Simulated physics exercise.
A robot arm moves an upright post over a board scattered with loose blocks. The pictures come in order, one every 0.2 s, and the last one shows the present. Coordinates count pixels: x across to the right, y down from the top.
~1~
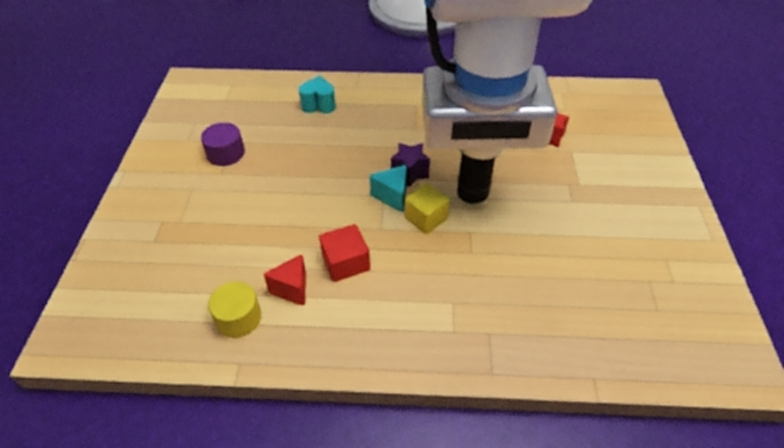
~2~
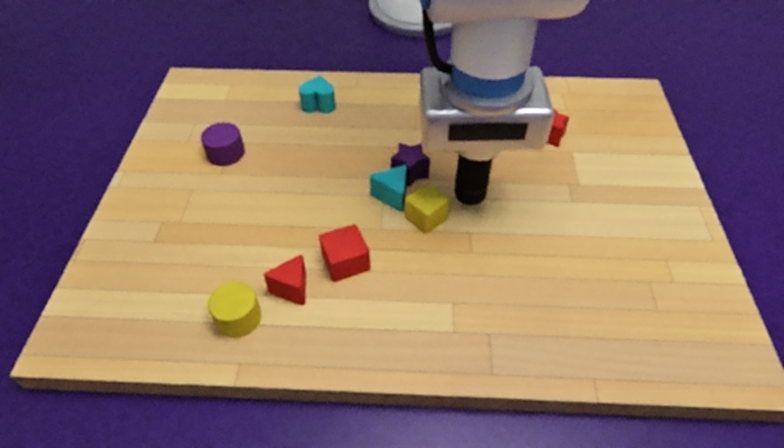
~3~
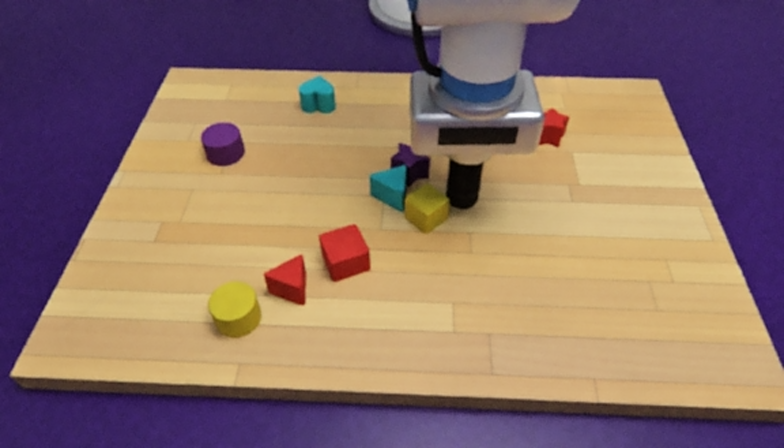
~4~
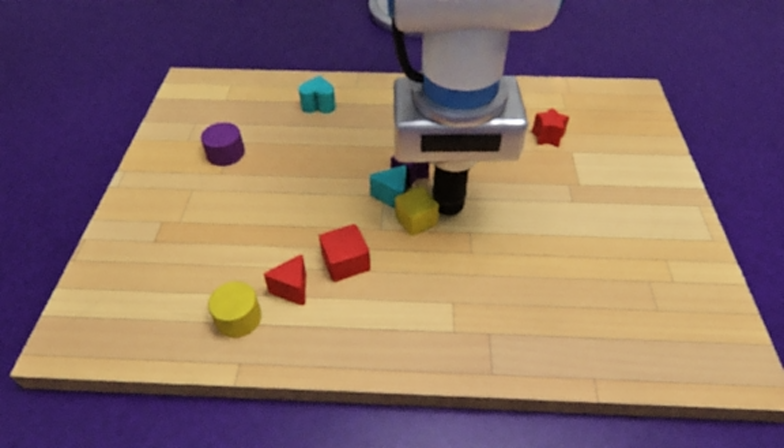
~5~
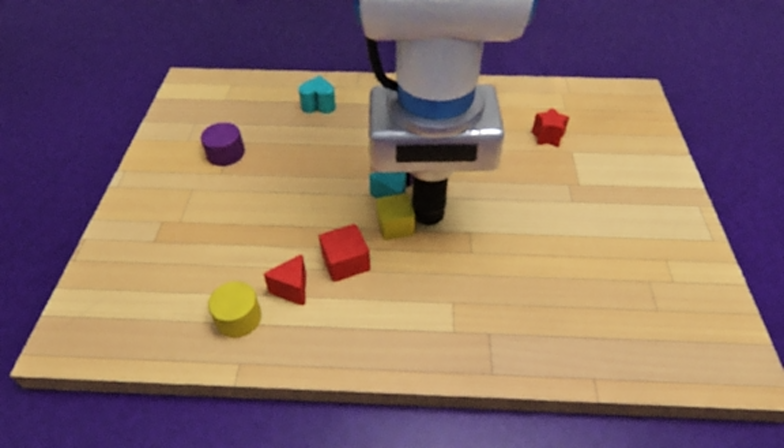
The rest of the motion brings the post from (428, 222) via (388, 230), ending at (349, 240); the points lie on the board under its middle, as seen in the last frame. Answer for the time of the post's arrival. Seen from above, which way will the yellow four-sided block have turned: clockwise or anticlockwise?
It makes a clockwise turn.
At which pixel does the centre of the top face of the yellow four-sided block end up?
Its top face will be centred at roughly (316, 210).
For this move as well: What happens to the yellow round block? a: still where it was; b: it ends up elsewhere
a: Still where it was.
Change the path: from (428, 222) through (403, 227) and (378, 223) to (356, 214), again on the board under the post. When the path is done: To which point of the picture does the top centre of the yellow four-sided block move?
I'd guess (324, 207).
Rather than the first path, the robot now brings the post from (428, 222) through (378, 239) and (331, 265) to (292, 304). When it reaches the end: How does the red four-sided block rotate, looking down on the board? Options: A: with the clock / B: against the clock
The one that fits is B, against the clock.
On the path given first. Halfway along, post at (388, 222); yellow four-sided block at (354, 210), turned 15° clockwise.
At the end, post at (348, 232); yellow round block unmoved; red four-sided block at (333, 252), turned 30° anticlockwise; turquoise three-sided block unmoved; yellow four-sided block at (316, 210), turned 50° clockwise.
